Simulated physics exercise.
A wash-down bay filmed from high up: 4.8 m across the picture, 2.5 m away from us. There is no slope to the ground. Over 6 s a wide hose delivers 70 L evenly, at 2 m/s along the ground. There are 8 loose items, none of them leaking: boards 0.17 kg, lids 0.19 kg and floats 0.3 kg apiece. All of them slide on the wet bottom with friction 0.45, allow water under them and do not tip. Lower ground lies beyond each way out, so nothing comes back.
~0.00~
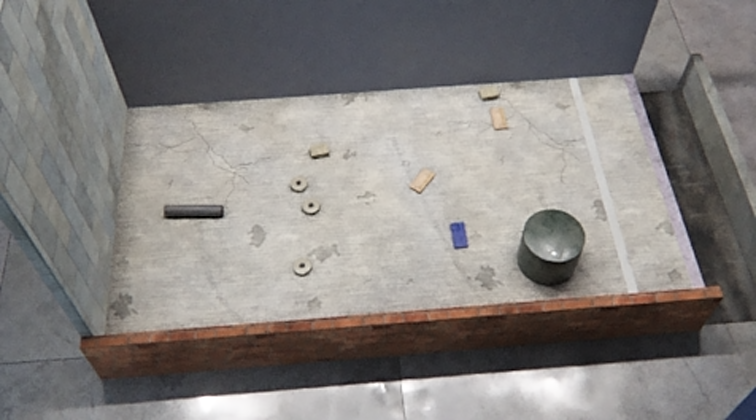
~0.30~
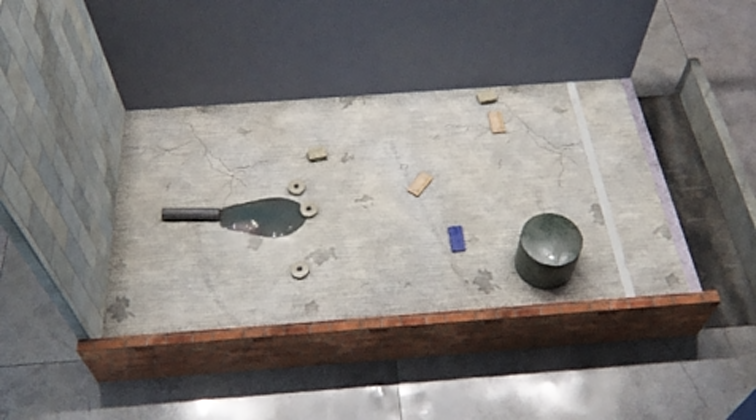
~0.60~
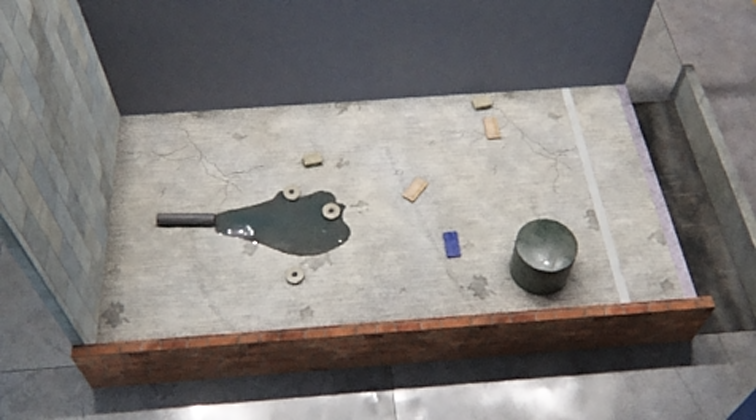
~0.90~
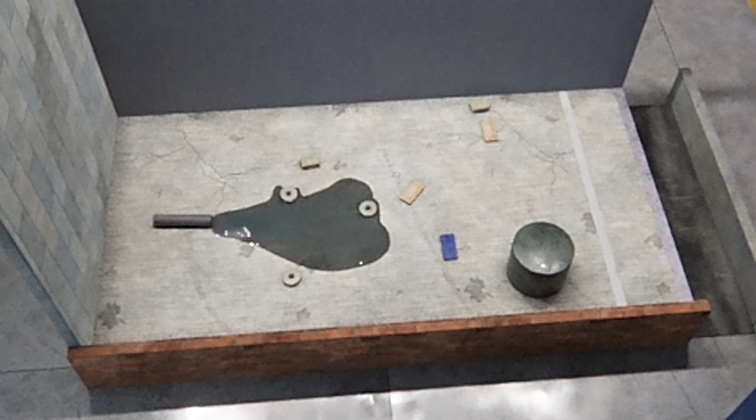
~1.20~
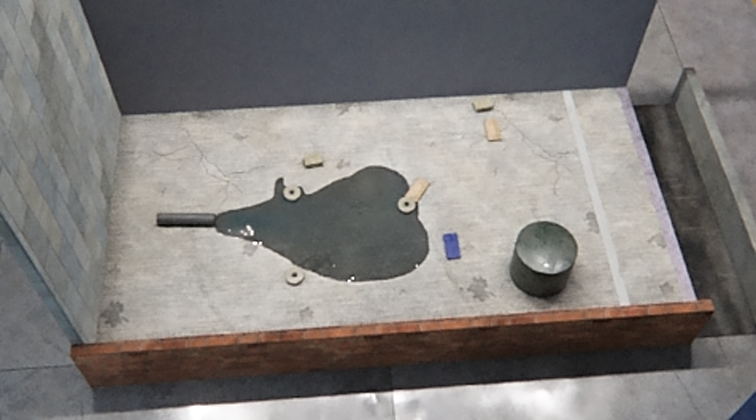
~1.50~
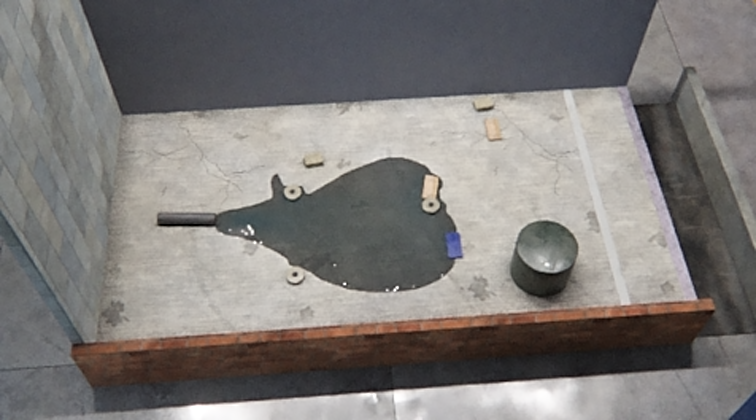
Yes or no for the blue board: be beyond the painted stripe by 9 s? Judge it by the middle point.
Result - blue board reaches the far side.
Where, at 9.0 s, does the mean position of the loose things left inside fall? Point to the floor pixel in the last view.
Close to pixel (434, 164).
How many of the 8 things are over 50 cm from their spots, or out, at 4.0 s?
It comes to 3.
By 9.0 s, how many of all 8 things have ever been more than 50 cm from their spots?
4.
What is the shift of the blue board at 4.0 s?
By that time, close to 100 cm.
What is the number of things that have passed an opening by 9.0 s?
By my count, 2.
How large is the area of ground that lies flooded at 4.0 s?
My estimate is roughly 4.0 m2.
After 2.1 s the blue board is near (489, 247), 0.3 m from its start, aground; 0 of 8 are over the mark; 0 afloat.
After 4.0 s the blue board is near (569, 230), 1.0 m from its start, afloat; 0 of 8 are over the mark; 1 afloat.
After 6.3 s the blue board is near (676, 245), 1.9 m from its start, aground; 3 of 8 are over the mark; 2 afloat.
After 9.0 s the blue board has gone out; 3 of 8 are over the mark; 1 afloat.
